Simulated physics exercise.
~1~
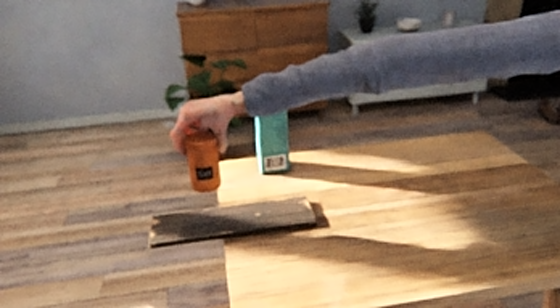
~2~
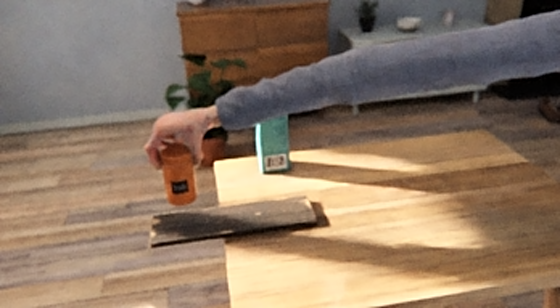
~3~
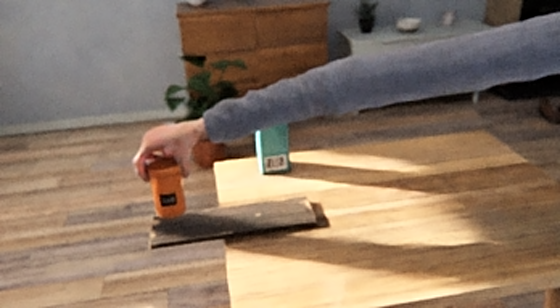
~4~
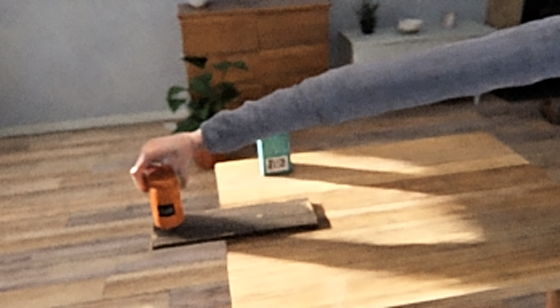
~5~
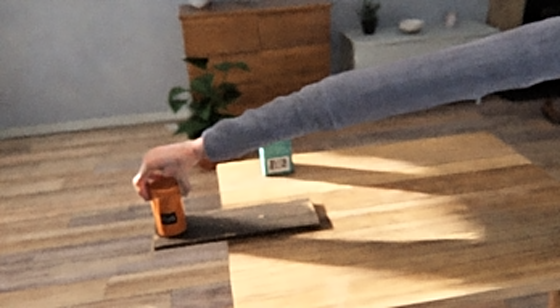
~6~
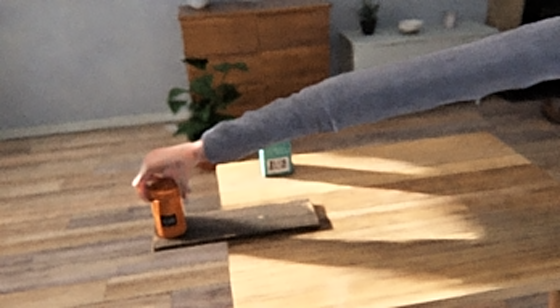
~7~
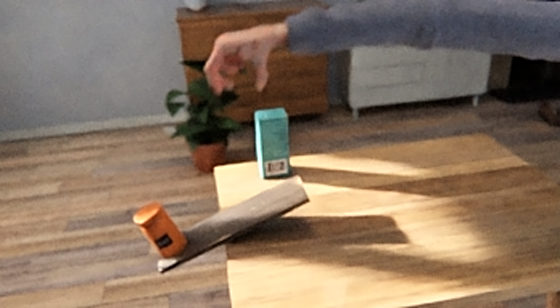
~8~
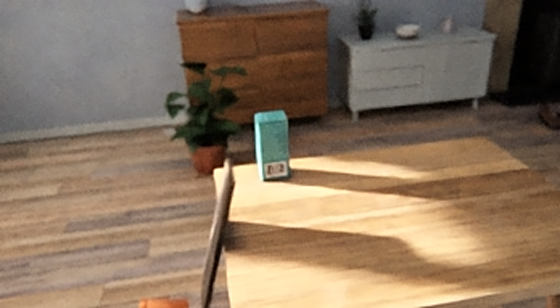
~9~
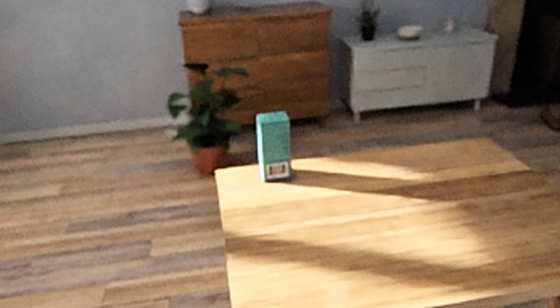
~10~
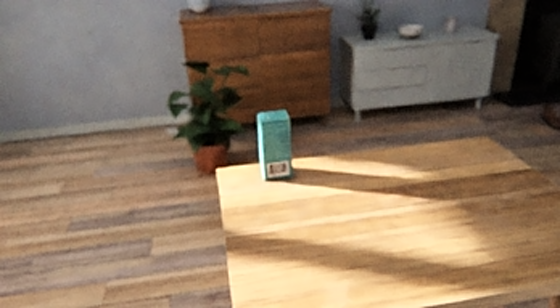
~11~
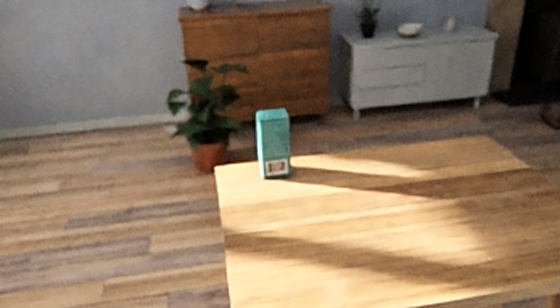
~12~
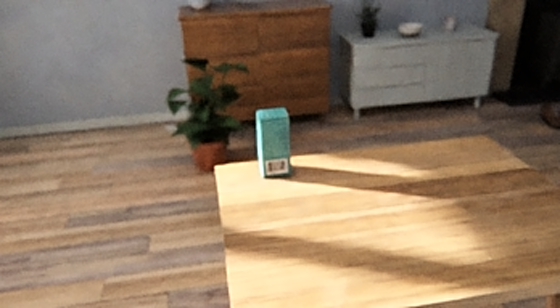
A hand sets an orange jar on the overhanging plank and releases it, and both fall.
